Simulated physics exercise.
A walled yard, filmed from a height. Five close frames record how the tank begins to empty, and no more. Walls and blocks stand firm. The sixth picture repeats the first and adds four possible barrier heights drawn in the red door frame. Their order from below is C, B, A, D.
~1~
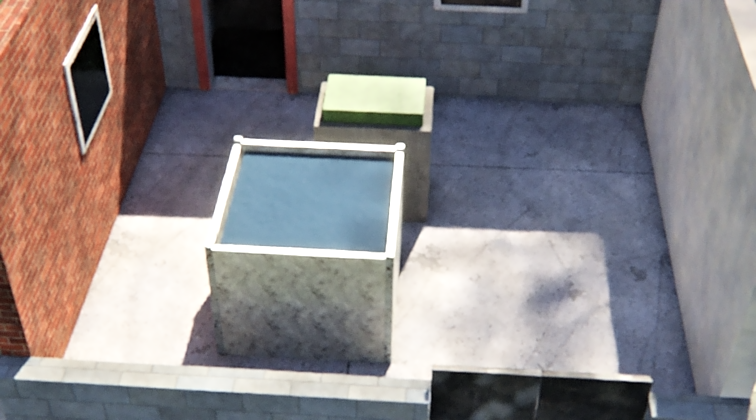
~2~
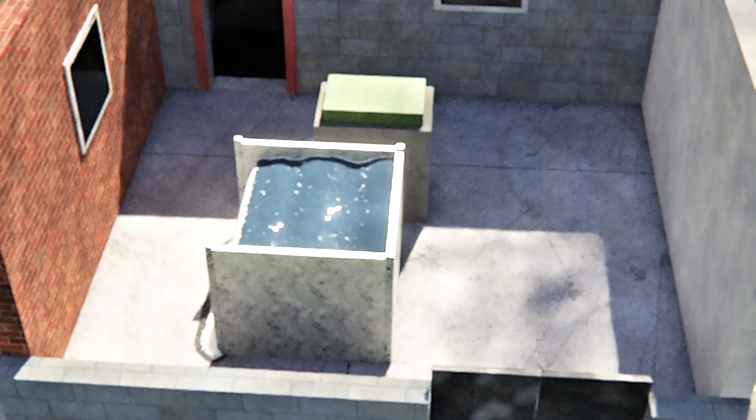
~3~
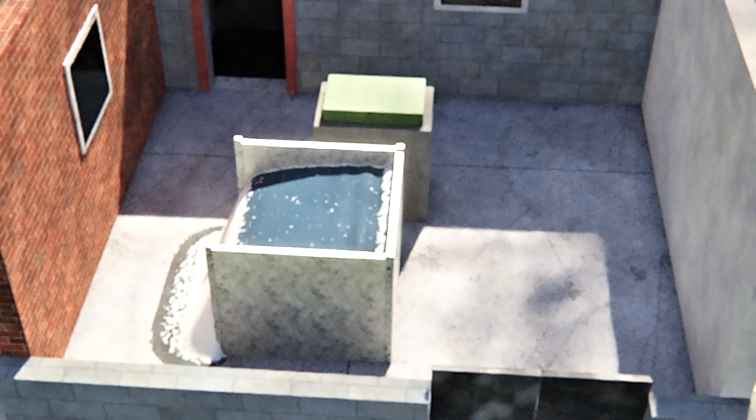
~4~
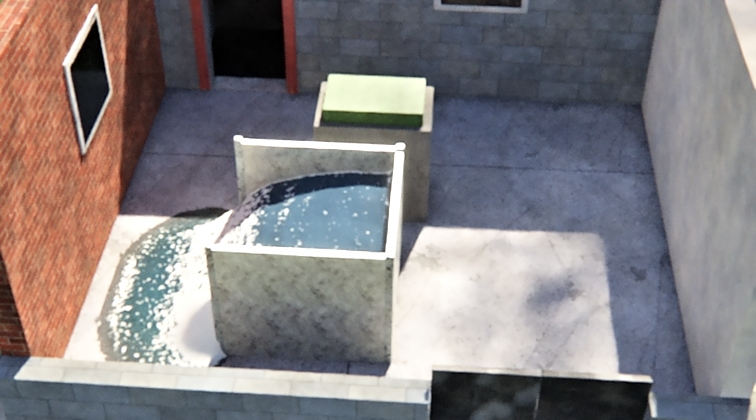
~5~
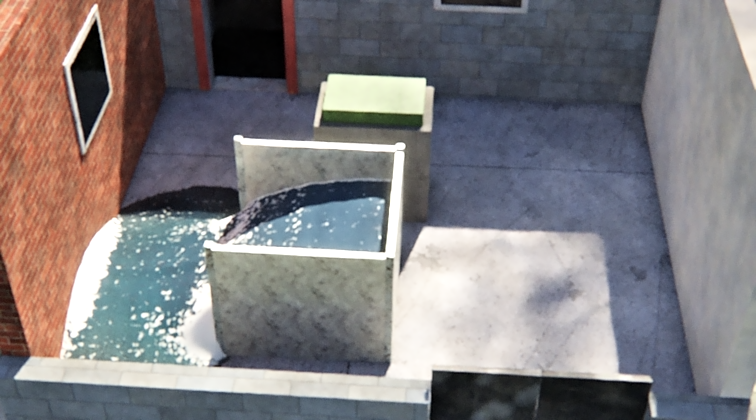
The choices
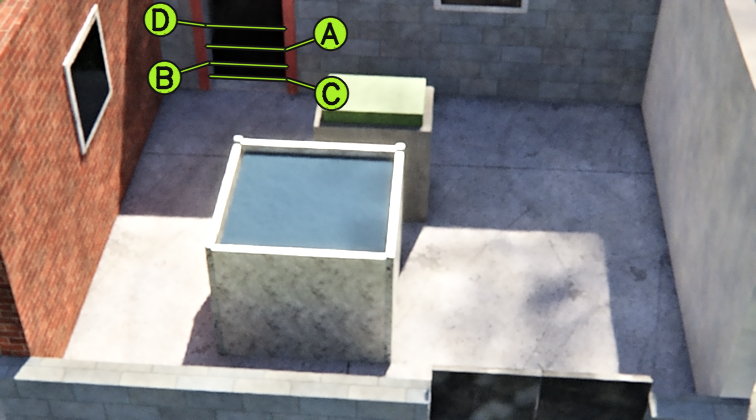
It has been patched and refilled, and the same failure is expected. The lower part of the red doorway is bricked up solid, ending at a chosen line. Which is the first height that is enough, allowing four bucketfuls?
B is the one.
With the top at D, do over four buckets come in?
No, not at all.
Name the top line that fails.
Line C.
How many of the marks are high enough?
Three of the four.
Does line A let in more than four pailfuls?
No, not at all.
In lime, A at (246, 47); B at (247, 64); C at (248, 78); D at (244, 27); from the bottom up C, B, A, D.
With A, nothing gets over.
With B, a splash gets over, under a bucket.
With C, about 10 bucketfuls get in.
With D, nothing gets over.
